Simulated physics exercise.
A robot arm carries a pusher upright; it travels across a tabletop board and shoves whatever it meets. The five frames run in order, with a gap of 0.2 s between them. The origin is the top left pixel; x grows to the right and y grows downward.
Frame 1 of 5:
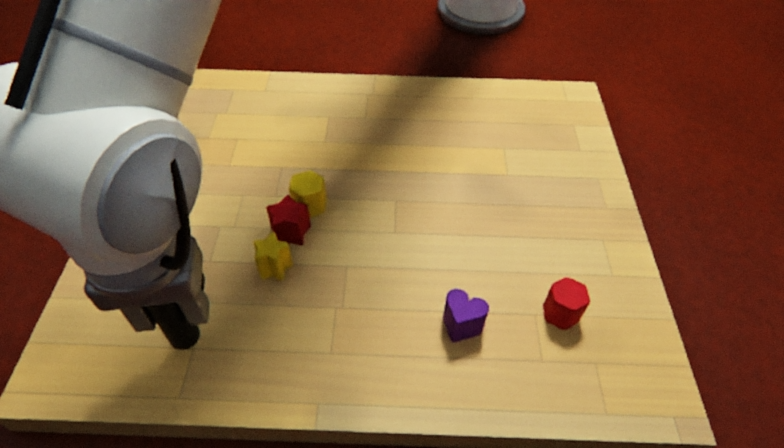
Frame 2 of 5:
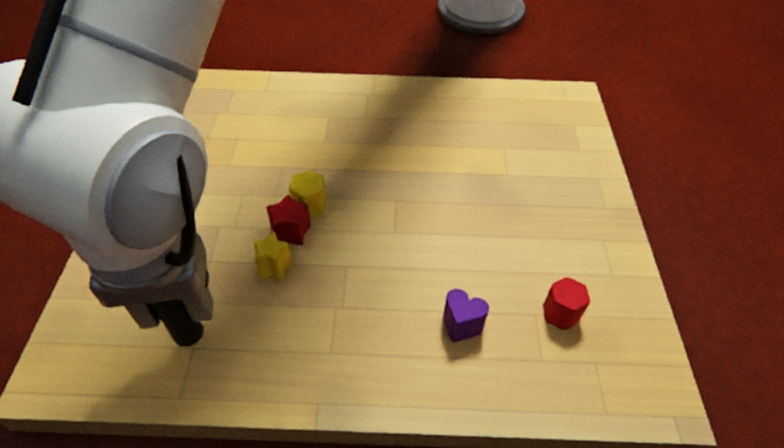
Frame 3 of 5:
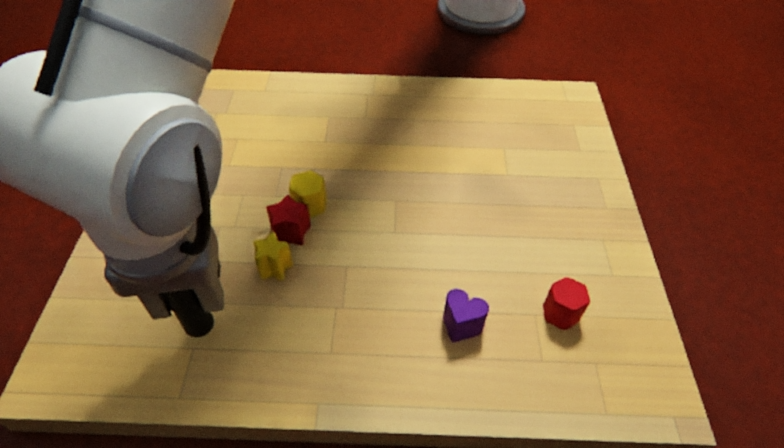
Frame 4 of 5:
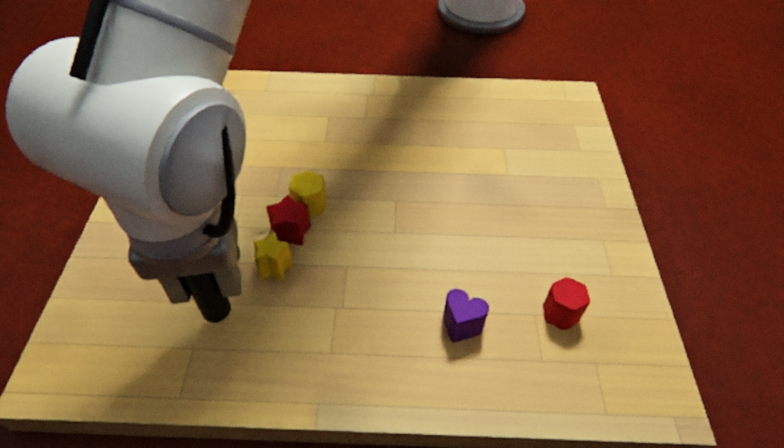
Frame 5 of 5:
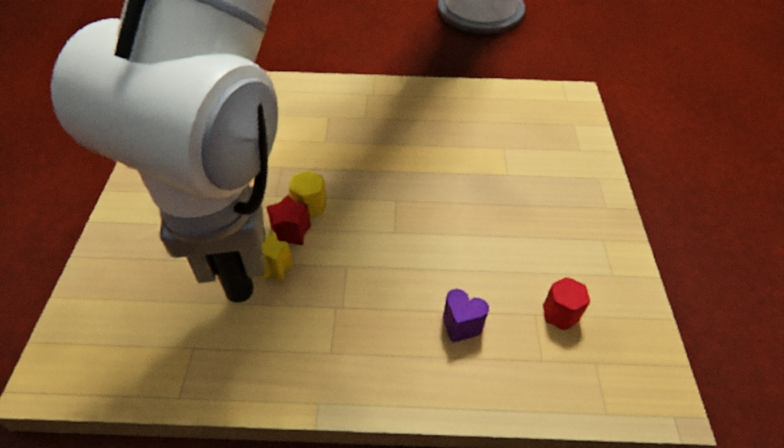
A robot arm moves its dark tip a short way toward the yellow star.
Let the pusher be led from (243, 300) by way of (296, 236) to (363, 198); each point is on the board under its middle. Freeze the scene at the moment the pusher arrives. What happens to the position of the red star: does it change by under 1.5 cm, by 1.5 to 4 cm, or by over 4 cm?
The answer will be the long band, over 4 cm.
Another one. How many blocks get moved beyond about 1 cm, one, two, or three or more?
This push will displace three or more blocks.
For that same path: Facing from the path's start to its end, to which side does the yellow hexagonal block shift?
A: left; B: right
Choice A: Left.
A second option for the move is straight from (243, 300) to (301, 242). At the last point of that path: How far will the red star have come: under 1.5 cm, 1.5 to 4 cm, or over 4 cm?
The largest band: Over 4 cm.
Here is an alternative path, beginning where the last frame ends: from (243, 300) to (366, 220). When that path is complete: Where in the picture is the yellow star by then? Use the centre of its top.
It ends at (294, 221).
What follows on the original path. One third of the way, pusher (277, 245); yellow star (298, 217), turned 15° clockwise; red star (301, 193); yellow hexagonal block (315, 171).
Two thirds of the way, pusher (316, 210); yellow star (333, 180); red star (326, 161), turned 25° anticlockwise; yellow hexagonal block (330, 139), turned 25° anticlockwise.
At the end, pusher (363, 187); yellow star (371, 159), turned 60° anticlockwise; red star (334, 155), turned 50° anticlockwise; yellow hexagonal block (329, 133), turned 35° anticlockwise.
